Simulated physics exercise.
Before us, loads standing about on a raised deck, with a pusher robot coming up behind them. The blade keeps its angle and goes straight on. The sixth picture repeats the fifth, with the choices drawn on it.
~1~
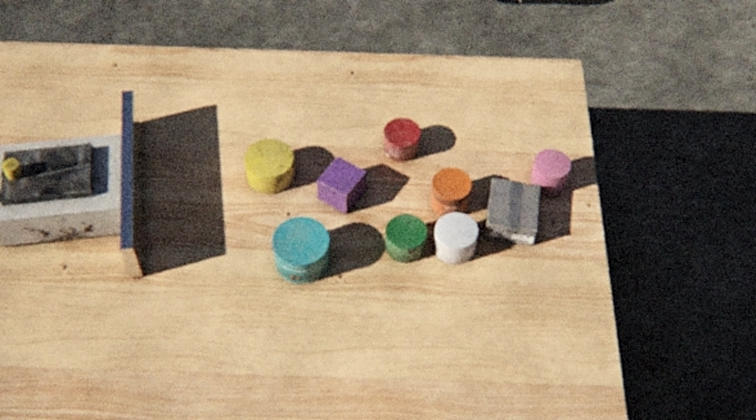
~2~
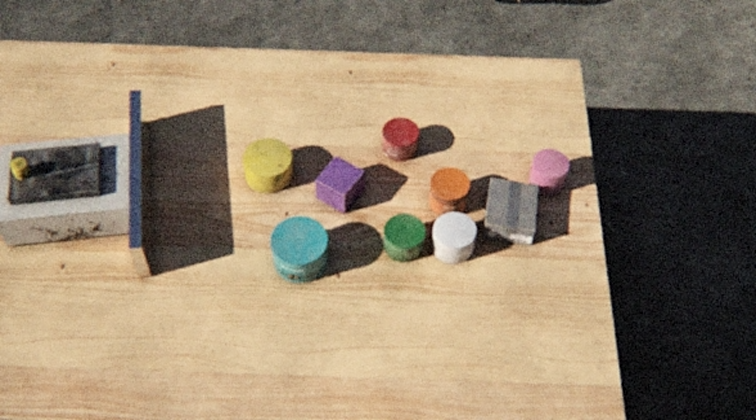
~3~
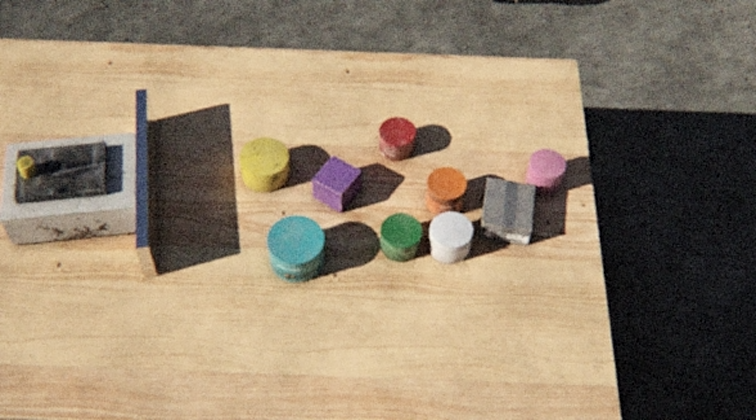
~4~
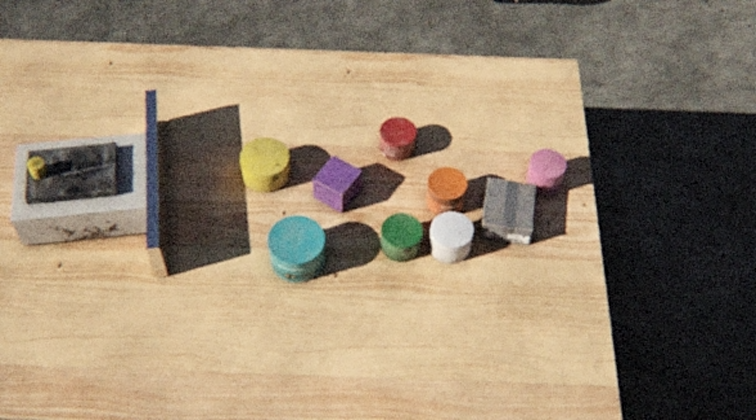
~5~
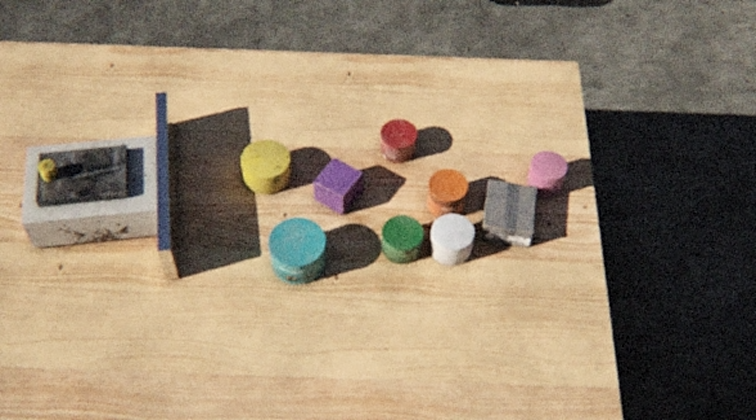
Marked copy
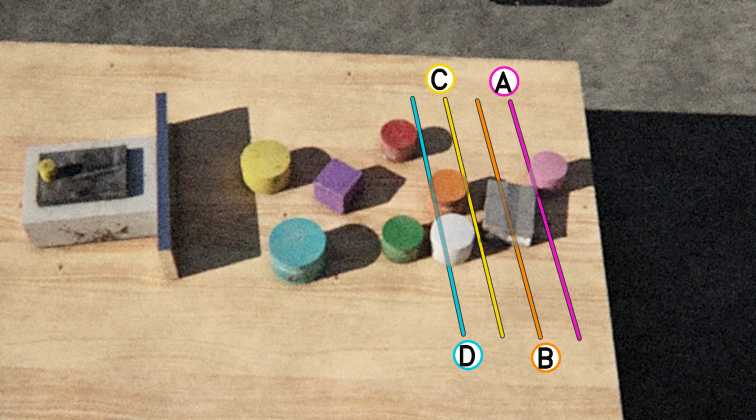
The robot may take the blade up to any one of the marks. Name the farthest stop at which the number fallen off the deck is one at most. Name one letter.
It can go as far as B.
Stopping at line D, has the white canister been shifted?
By then, yes.
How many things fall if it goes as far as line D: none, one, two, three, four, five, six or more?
In all, none.
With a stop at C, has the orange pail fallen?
No.
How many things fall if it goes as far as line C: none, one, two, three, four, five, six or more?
By then, none.
On the copy, A at (542, 210); B at (506, 209); C at (472, 208); D at (436, 206).
On B. First, robot (215, 178); yellow canister (315, 164); turquoise pail (330, 250).
Then, robot (340, 183); grey parcel (529, 215); white canister (507, 248).
Finally, robot (437, 186); grey parcel (595, 209); white canister (600, 253); none fallen.
By contrast, A drops three; C is within the limit but short; D is within the limit but short.
